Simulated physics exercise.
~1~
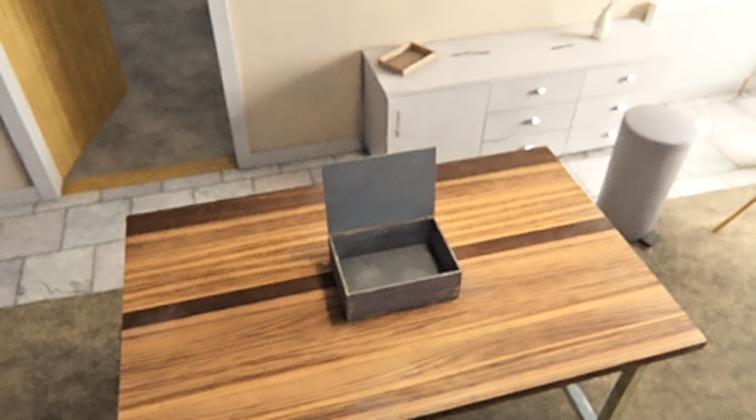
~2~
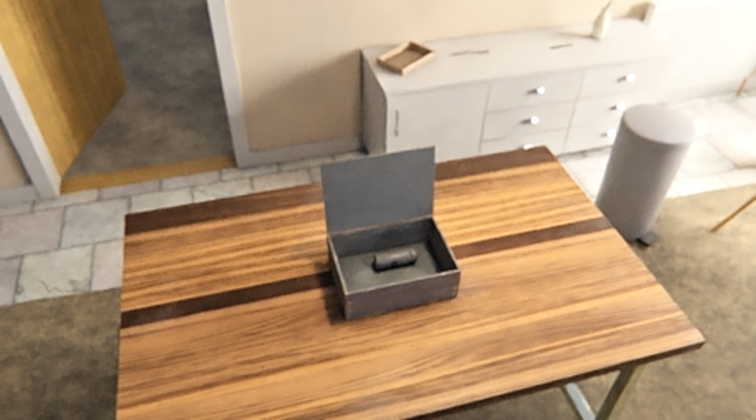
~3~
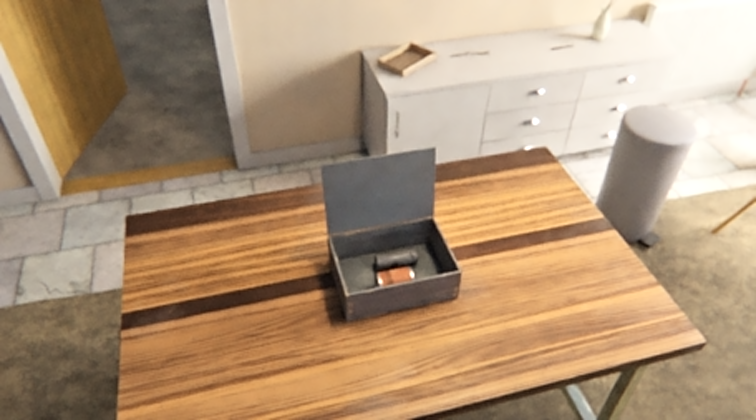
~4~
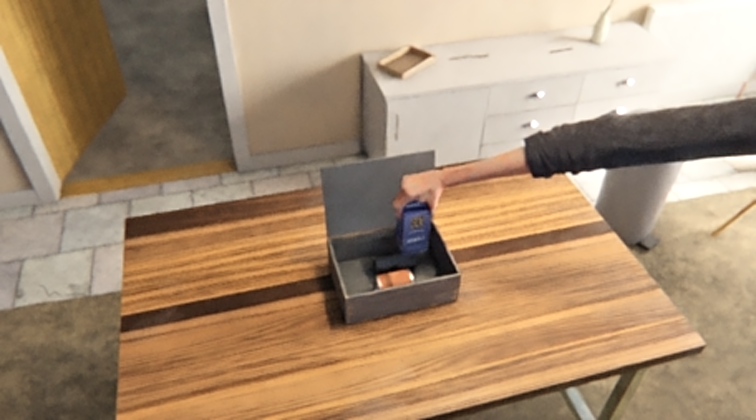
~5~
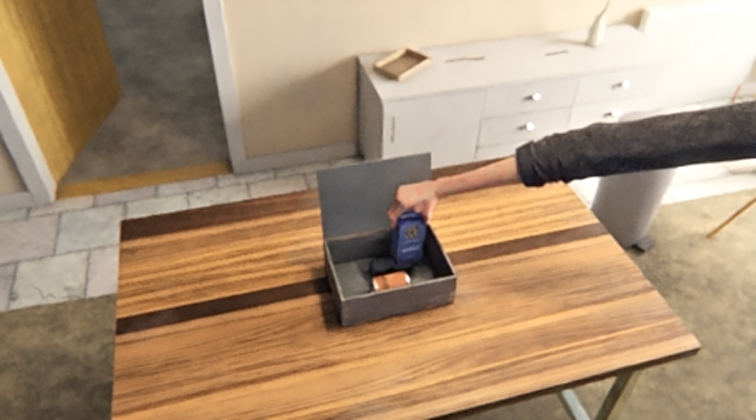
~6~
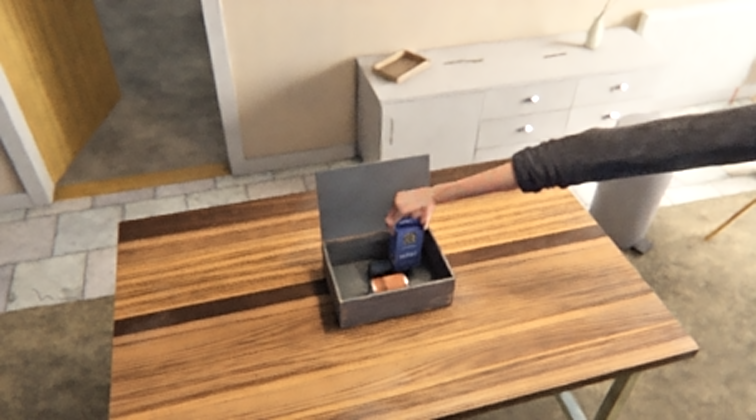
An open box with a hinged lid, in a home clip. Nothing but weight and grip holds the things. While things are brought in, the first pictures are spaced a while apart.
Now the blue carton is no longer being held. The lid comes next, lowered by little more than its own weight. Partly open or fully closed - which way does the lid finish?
Fully closed.
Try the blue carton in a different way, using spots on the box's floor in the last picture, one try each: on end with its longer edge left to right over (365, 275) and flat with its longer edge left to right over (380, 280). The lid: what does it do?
The first attempt leaves the lid partly open, while the second leaves it fully closed.
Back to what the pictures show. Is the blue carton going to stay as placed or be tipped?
Looking at the last picture, it sits at an angle.
Then, 0.40 s past the last view, blue carton on its side near (417, 267); grey shaker displaced about its own width.
Then, 1.30 s past the last view, lid 83° above the rim; blue carton on its side near (424, 275); grey shaker displaced a little.
Then, 1.70 s past the last view, lid 46° above the rim; blue carton on its side near (424, 275); grey shaker displaced a little.
Then, 2.00 s past the last view, lid shut; blue carton on its side near (424, 275); grey shaker displaced a little.
Finally, lid shut; down or leaning hard in the box, blue carton; the other 2 still in place. Final places as the last picture's camera would see them, blue carton near (424, 275).
